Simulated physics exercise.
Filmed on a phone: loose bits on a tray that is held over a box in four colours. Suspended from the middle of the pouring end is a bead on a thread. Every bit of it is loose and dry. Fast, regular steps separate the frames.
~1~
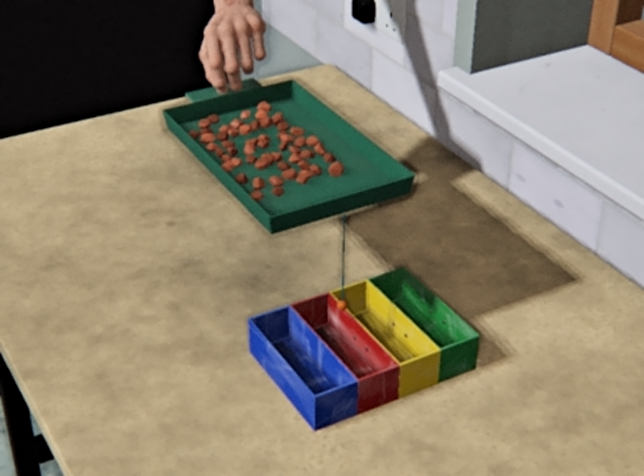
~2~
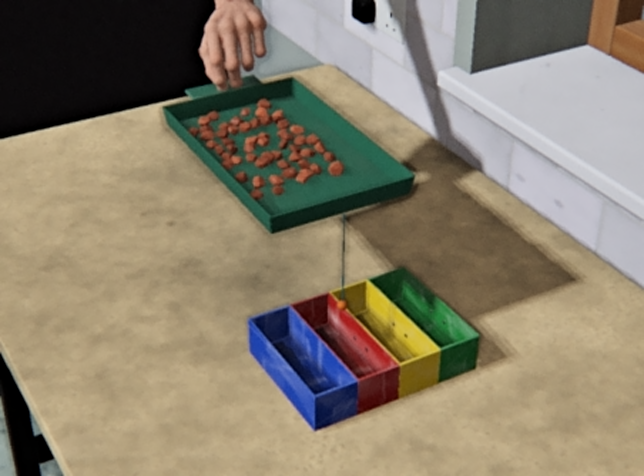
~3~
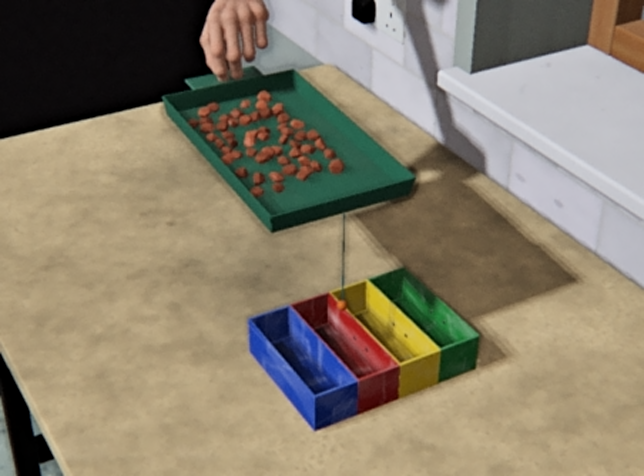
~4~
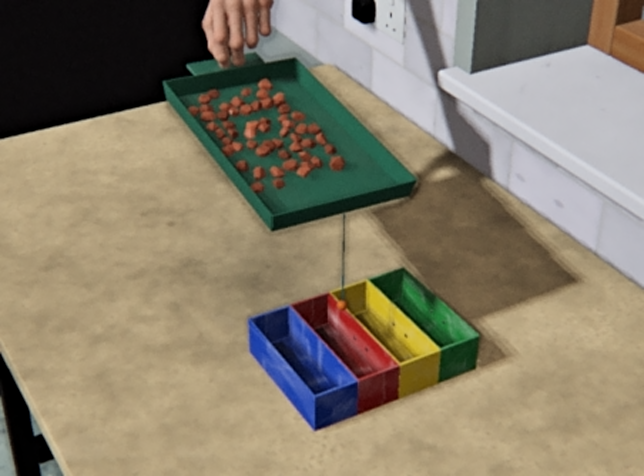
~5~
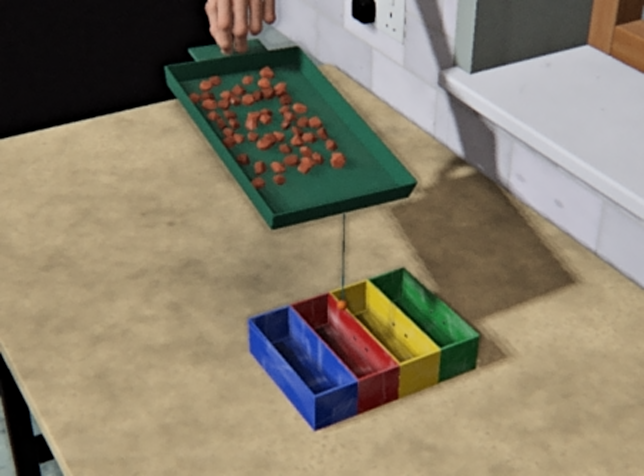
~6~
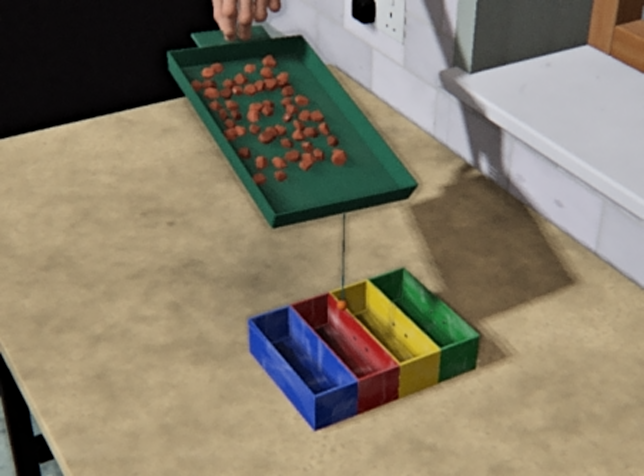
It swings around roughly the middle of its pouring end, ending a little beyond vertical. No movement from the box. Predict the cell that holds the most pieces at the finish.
I predict the green cell.
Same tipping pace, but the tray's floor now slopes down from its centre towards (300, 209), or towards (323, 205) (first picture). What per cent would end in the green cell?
0 and 0 per cent, in that order.
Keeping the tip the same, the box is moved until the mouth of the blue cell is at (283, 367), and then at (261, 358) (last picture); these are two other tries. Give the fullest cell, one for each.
The first try: The green one. The second: The green one.
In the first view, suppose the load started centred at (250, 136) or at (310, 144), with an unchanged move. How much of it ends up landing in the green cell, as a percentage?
The first start gives 50 percent and the second 70 percent.
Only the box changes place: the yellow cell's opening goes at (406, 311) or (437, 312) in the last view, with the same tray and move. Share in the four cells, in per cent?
First 100 %, then 100 %.
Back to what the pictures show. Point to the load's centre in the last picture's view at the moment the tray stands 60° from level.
In the last view the centre sits at roughly (368, 182).
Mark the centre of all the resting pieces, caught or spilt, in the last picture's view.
Once it all stops, the middle lies near (419, 348).
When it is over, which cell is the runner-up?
Second position is held by the cell in yellow.
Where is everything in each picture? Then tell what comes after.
The first picture shows corners of the pouring end at (271, 215) and (410, 174), level; middle of the load at (263, 144), bits of crushed brick; bead on its thread at (343, 305); blue cell at (336, 402); red cell at (378, 386); yellow cell at (419, 371); green cell at (458, 356).
The second picture shows corners of the pouring end at (272, 214) and (410, 175), level; middle of the load at (263, 142).
The third picture shows corners of the pouring end at (272, 214) and (411, 176), tipped barely, lowest at the right corner; middle of the load at (263, 137).
The fourth picture shows corners of the pouring end at (274, 213) and (412, 178), tipped a little, lowest at the right corner; middle of the load at (264, 128).
The fifth picture shows corners of the pouring end at (275, 212) and (413, 181), tipped a little, lowest at the right corner; middle of the load at (265, 120).
The sixth picture shows corners of the pouring end at (277, 212) and (414, 183), tipped clearly, lowest at the right corner; middle of the load at (267, 111); blue cell at (336, 402); red cell at (378, 386); yellow cell at (419, 371); green cell at (458, 356).
Soon, tray tipped steeply; nearly all on the tray; a stray few falling or outside the box.
A while on, tray tipped right over; about two thirds on the tray; a small part in the green cell; a small part in the yellow cell; a stray few in the red cell; a small part falling or outside the box.
Towards the end, tray tipped past a quarter turn; about half in the green cell; about a third in the yellow cell; a small part in the red cell; a small part falling or outside the box.
Finally, tray tipped past a quarter turn; about half in the green cell; about a third in the yellow cell; a small part in the red cell; none in the blue cell; a small part outside the box.
